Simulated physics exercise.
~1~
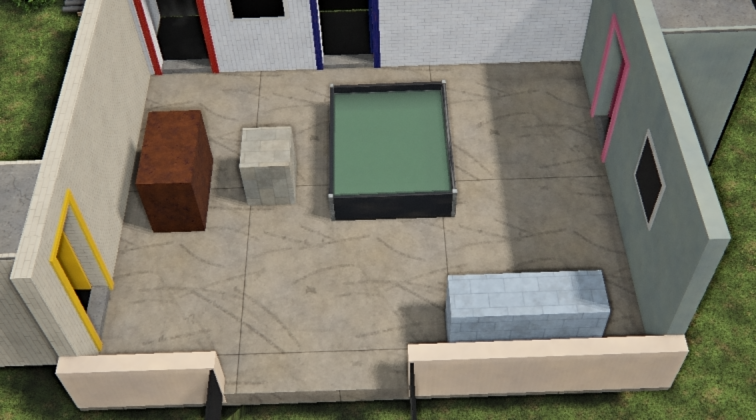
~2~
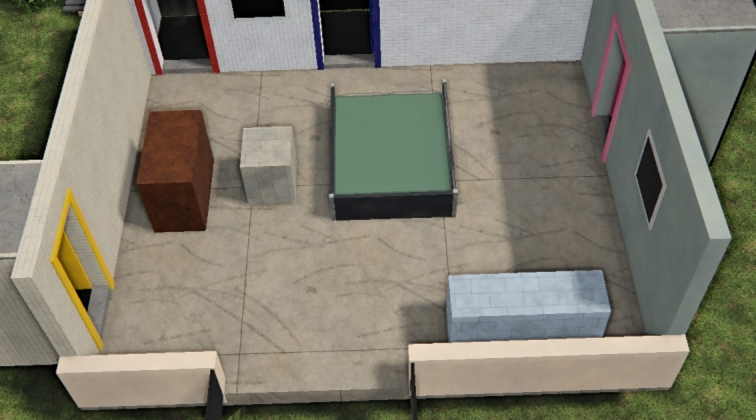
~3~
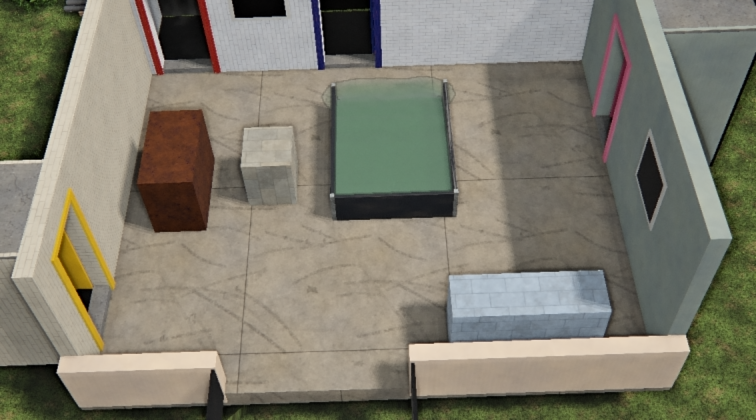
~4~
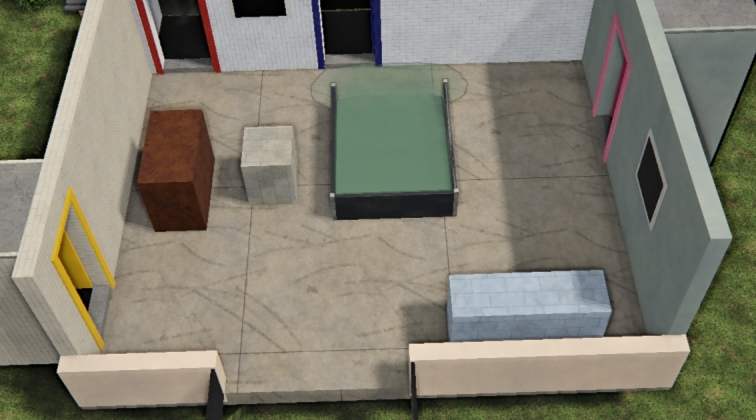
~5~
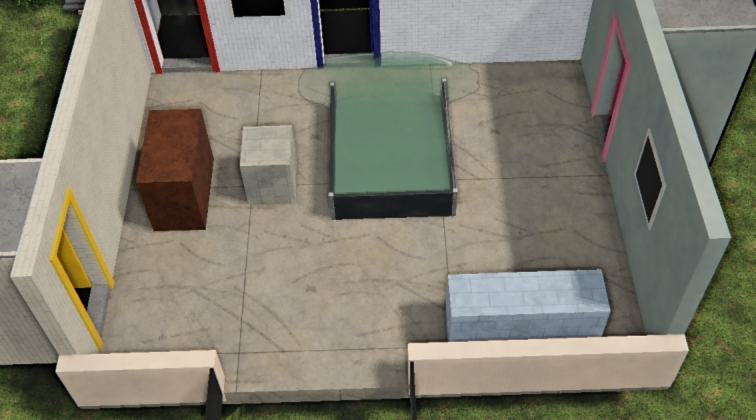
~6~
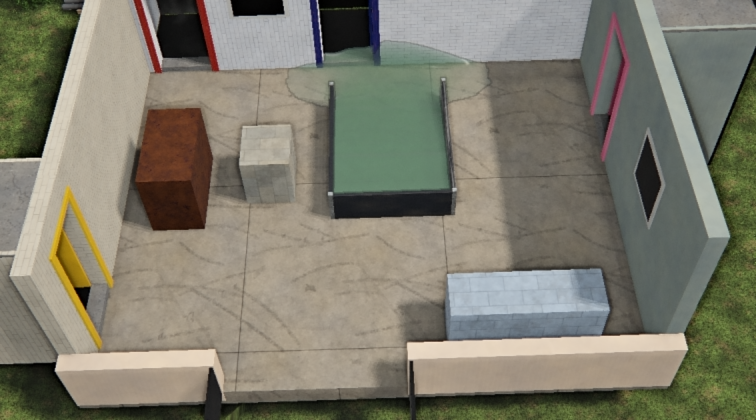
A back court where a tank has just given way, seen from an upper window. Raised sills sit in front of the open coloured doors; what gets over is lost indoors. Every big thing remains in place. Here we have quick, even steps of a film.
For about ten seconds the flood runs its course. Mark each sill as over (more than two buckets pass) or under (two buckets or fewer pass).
The pink door is over, the blue door is over, the red door is under, the yellow door is under.
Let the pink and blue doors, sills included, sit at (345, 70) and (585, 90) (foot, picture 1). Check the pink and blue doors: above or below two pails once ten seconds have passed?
Note: Pink door beats the limit, blue door beats the limit.
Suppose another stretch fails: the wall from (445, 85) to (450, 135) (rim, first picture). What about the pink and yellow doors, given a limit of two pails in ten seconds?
So here's how it goes: Pink runs over, while yellow stays within bounds.
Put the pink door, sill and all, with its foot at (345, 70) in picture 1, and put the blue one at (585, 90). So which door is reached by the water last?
Last: The yellow-painted one.
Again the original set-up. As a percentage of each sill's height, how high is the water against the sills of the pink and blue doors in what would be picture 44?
Estimate, in order: 170 and 80 percent.
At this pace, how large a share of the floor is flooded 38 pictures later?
About 60 per cent.
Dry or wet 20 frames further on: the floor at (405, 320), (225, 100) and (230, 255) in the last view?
As listed, the points end up high and dry, soaked and high and dry.
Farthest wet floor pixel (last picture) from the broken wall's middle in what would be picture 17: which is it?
About at (161, 76).
A moment on, water covers 10 % of the floor; the pink door not reached, the blue door far over two buckets in, the red door not reached, the yellow door not reached.
Next, water covers 20 % of the floor; the pink door not reached, the blue door far over two buckets in, the red door wet at the sill, nothing in, the yellow door not reached.
Then, water covers 35 % of the floor; the pink door under two buckets in, the blue door far over two buckets in, the red door wet at the sill, nothing in, the yellow door not reached.
Later, water covers 60 % of the floor; the pink door over two buckets in, the blue door far over two buckets in, the red door under two buckets in, the yellow door wet at the sill, nothing in.
In the end, water covers 90 % of the floor; the pink door over two buckets in, the blue door far over two buckets in, the red door under two buckets in, the yellow door wet at the sill, nothing in.
